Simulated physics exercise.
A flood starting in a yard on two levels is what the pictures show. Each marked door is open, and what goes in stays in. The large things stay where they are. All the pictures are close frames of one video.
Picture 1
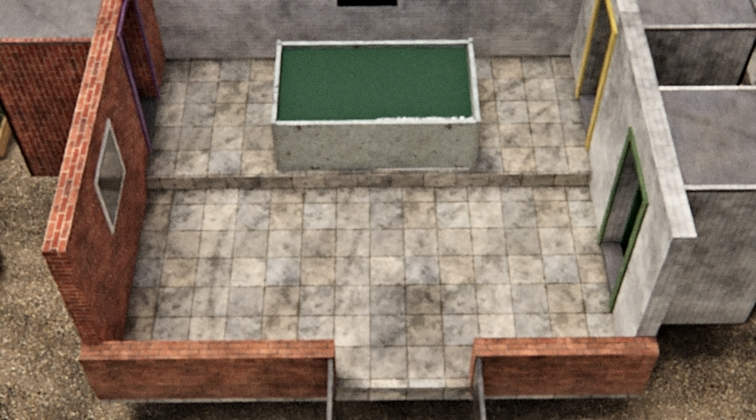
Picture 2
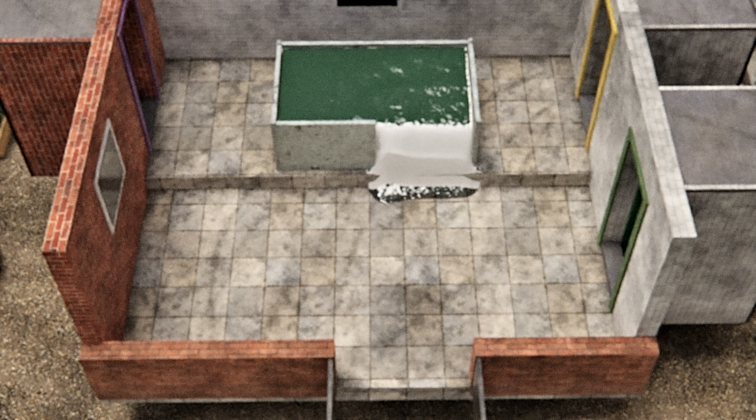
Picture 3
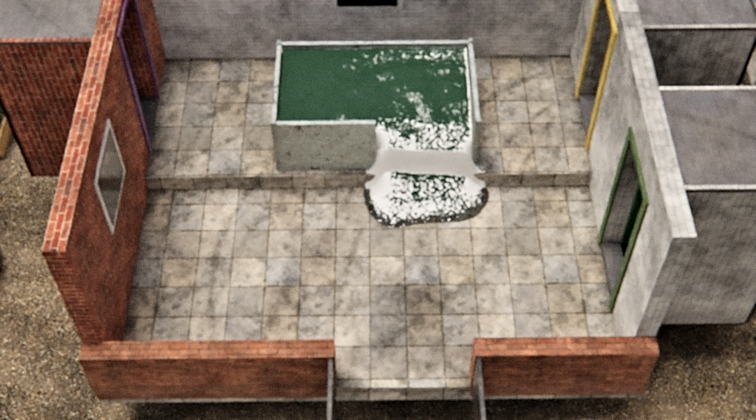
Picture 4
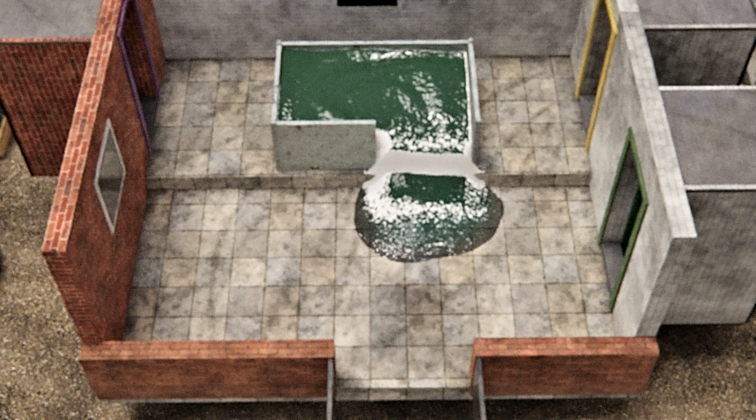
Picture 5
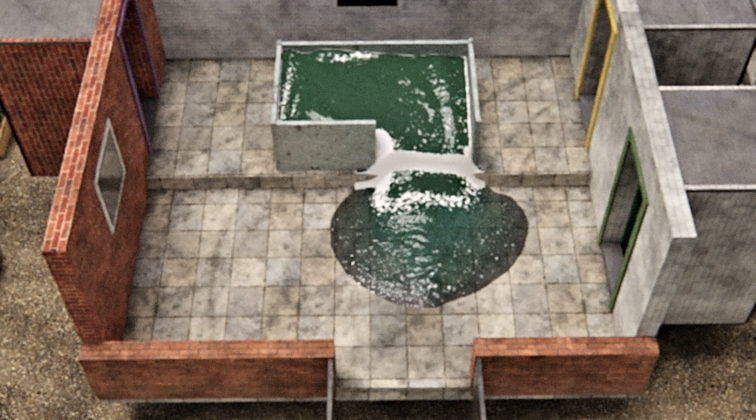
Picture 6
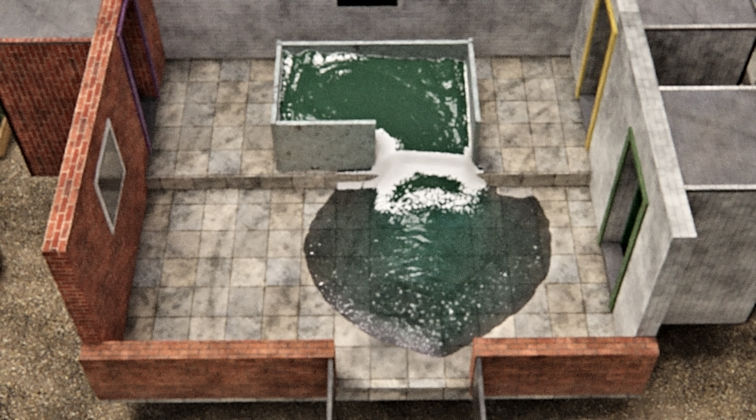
Green water pours from the tank's broken front and spreads across the lower tiled yard.
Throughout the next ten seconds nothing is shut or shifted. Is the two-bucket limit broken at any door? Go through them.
My prediction: The yellow door will get two buckets at most, the green door will get more than two buckets, the purple door will get two buckets at most.
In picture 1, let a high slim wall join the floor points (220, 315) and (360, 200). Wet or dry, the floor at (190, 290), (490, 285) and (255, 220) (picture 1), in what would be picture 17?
Untouched, submerged, untouched.
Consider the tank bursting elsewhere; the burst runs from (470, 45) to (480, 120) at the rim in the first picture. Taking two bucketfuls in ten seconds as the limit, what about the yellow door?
Yellow door: Exceeds it.
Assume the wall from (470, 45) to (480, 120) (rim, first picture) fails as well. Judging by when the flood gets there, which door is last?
My pick is the purple one.
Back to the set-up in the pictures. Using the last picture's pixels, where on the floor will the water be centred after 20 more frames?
Near pixel (419, 227).
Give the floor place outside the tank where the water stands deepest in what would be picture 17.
I'd mark about pixel (551, 368).
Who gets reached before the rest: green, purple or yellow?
My pick is the green-painted one.
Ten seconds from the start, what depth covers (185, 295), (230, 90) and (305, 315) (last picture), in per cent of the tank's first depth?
Going in order, that's 8, 0 and 4 %.
A moment on, water covers 40 % of the floor; the yellow door not reached, the green door wet at the sill, nothing in, the purple door not reached.
Next, water covers 40 % of the floor; the yellow door not reached, the green door over two buckets in, the purple door not reached.
Then, water covers 50 % of the floor; the yellow door not reached, the green door over two buckets in, the purple door not reached.
Later, water covers 60 % of the floor; the yellow door not reached, the green door over two buckets in, the purple door not reached.
In the end, water covers 65 % of the floor; the yellow door not reached, the green door over two buckets in, the purple door not reached.
